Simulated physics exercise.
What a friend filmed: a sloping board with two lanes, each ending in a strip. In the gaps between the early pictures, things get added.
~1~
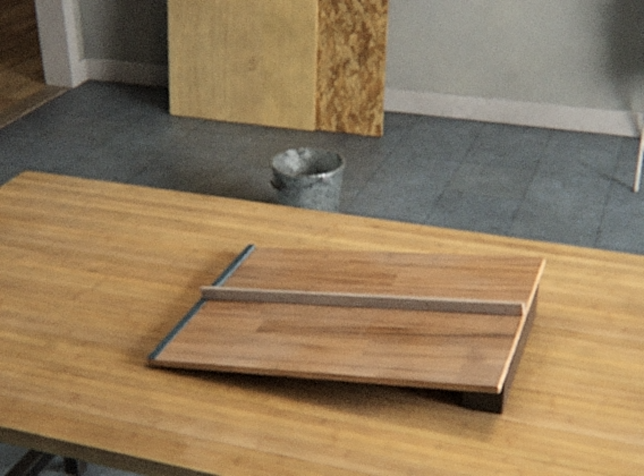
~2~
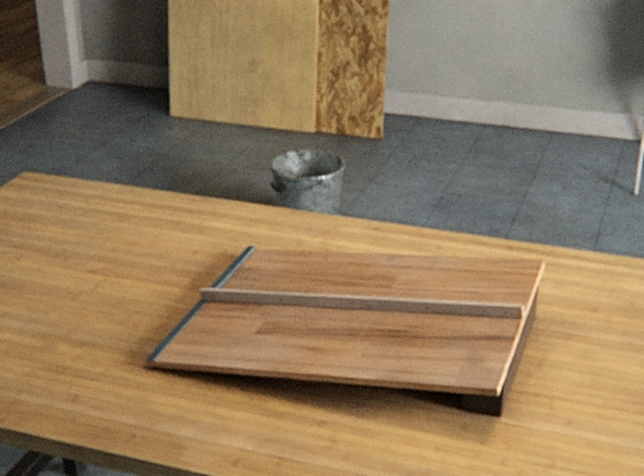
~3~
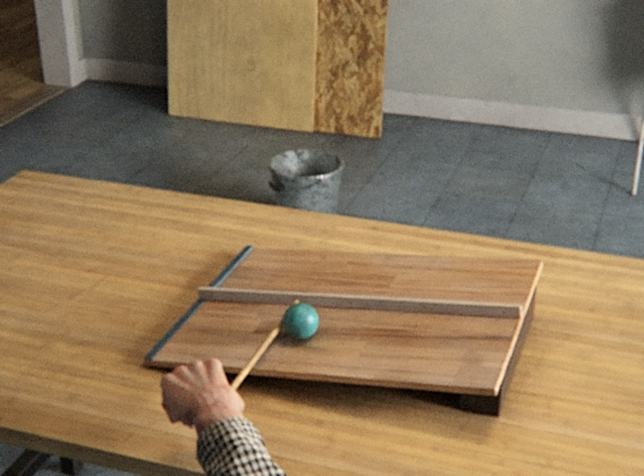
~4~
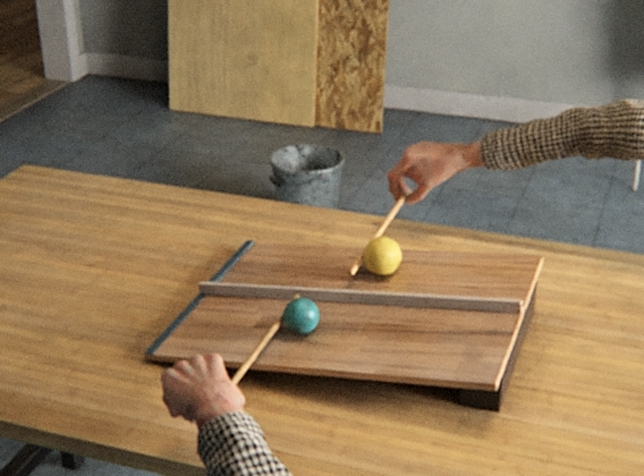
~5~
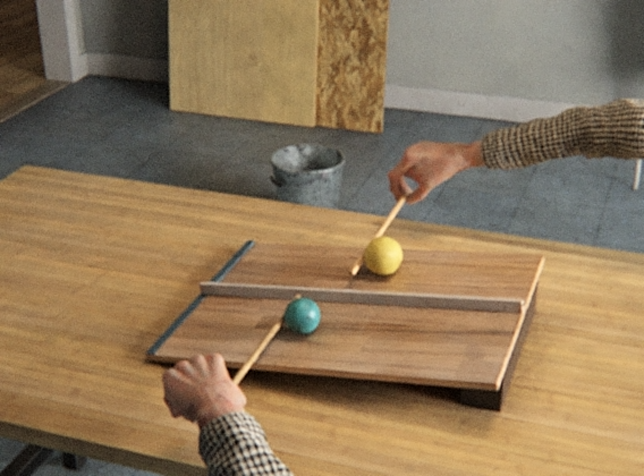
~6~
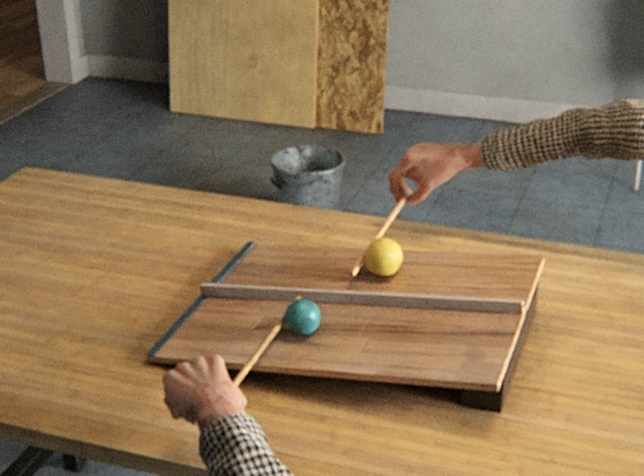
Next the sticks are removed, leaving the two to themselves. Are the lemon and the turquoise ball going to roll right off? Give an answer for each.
Outcome: The lemon is going to make it past the strip, the turquoise ball is going to make it past the strip.
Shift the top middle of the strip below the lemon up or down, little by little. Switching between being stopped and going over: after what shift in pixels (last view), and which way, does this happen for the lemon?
Roughly 4 pixels, upward.
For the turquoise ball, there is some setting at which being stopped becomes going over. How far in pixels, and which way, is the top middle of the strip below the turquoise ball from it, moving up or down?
It takes a move of about 4 pixels upwards.
Then, 0.66 s after the last picture, lemon rolling on the board near (296, 254); turquoise ball rolling on the board near (212, 312).
Then, 1.14 s after the last picture, lemon off the board near (161, 249); turquoise ball off the board near (70, 300).
By the end, the lemon goes over the end; the turquoise ball goes over the end.
